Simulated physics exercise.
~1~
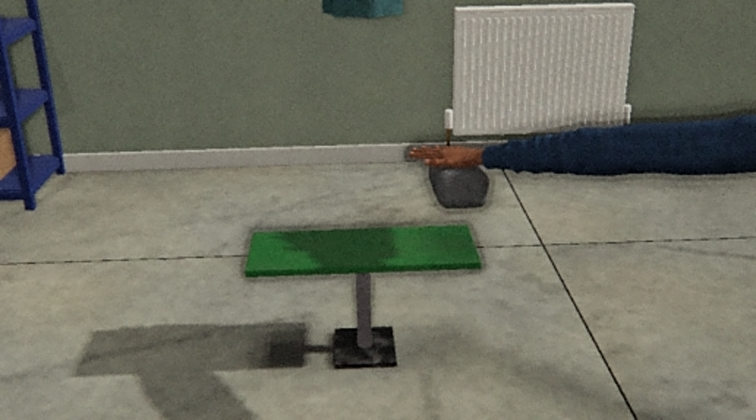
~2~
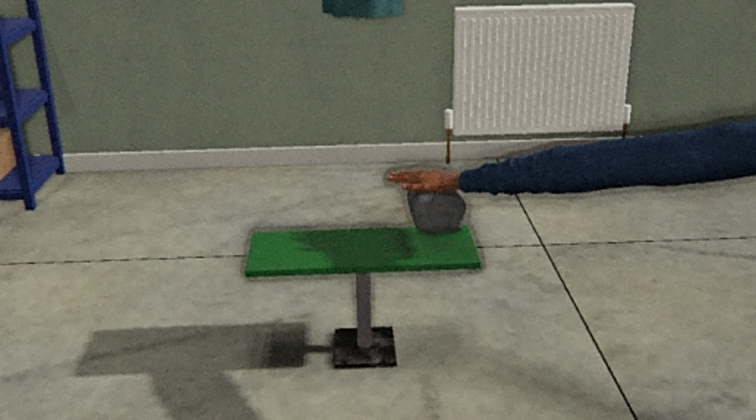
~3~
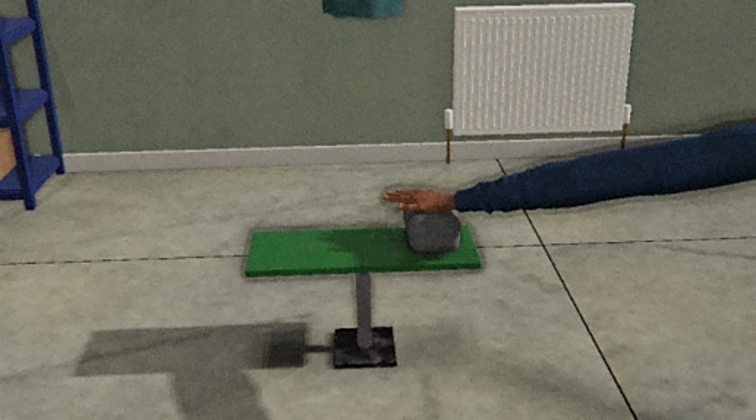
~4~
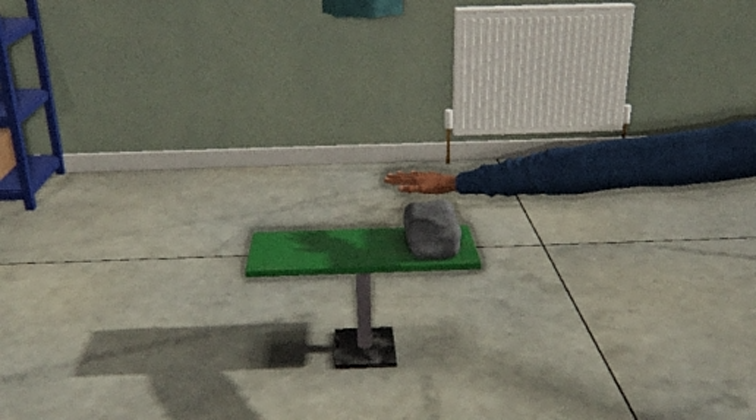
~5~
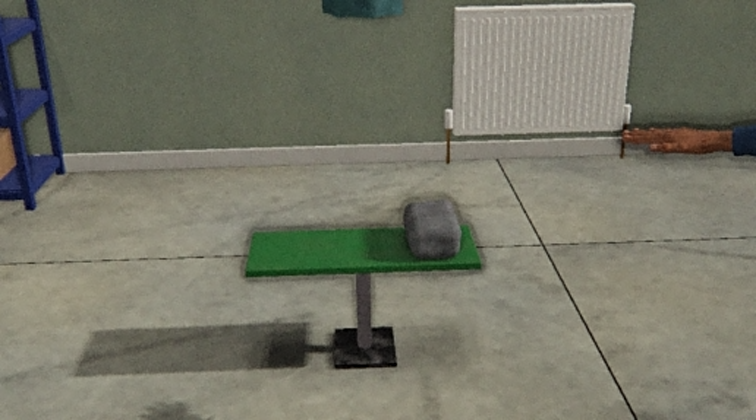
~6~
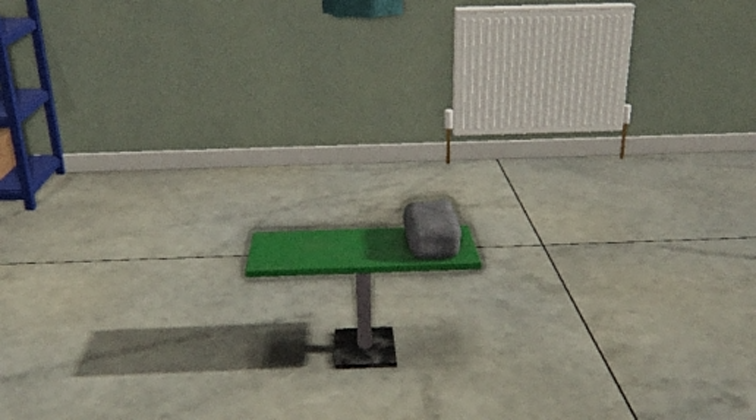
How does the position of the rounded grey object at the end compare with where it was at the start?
At the start it was held beneath the hand, up above the right end of the green table and in front of the radiator. By the end it was lower and slightly further left, resting on the right side of the tabletop.
A hand at the end of a long blue sleeve carried a rounded grey object left and down onto the right side of a small green table, let go and withdrew to the right, leaving the table standing level and still with the object on top.
